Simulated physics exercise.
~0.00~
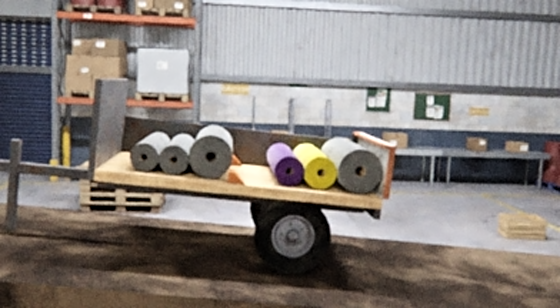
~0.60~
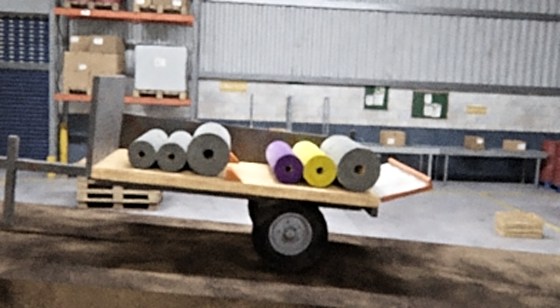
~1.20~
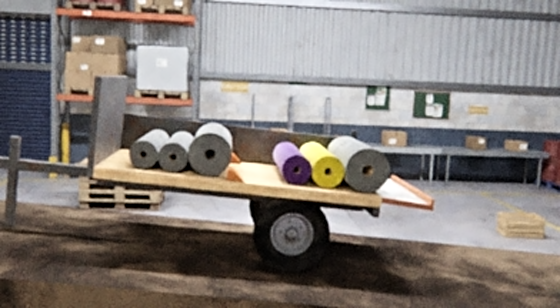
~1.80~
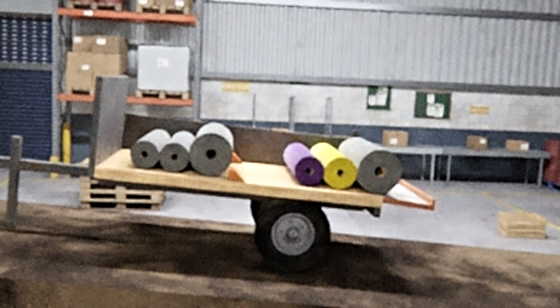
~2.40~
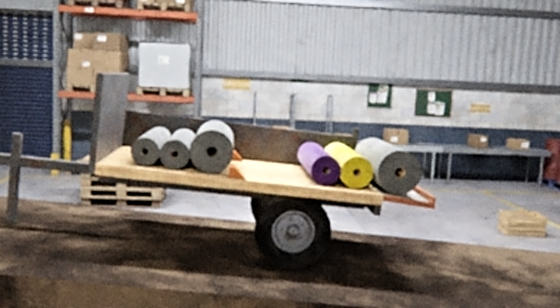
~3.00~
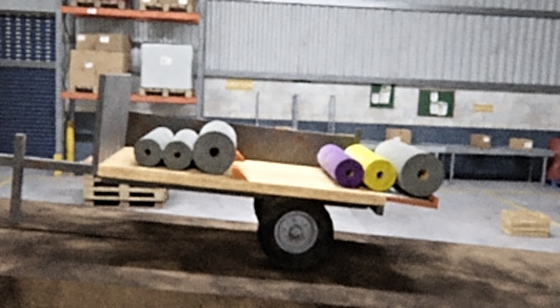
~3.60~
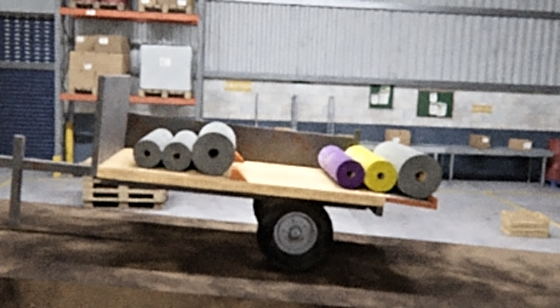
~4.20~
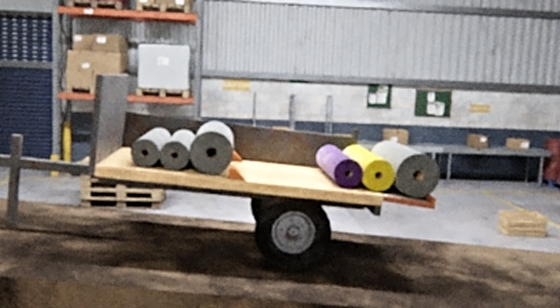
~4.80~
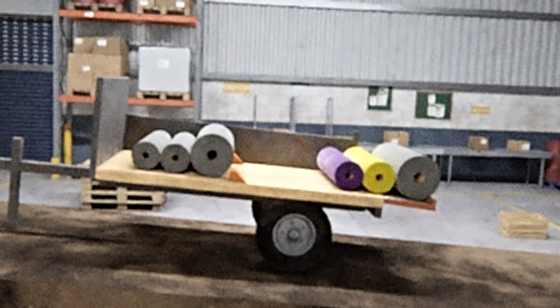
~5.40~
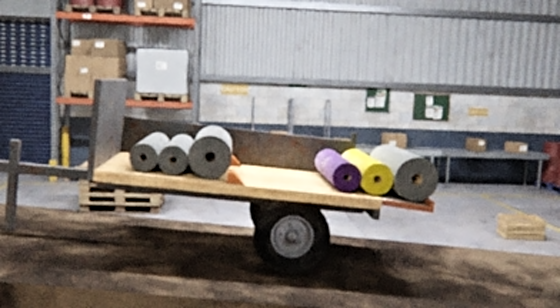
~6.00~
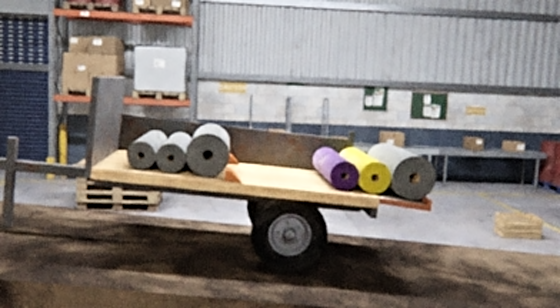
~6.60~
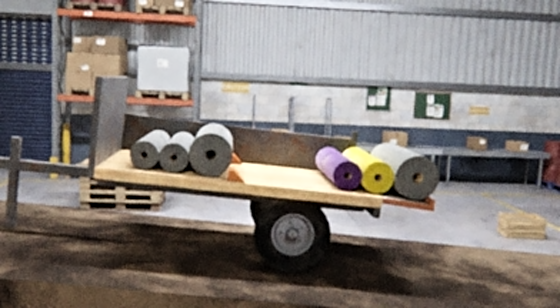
Three rolls, purple, yellow and grey, roll right onto the trailer's lowered tailgate and stop there.
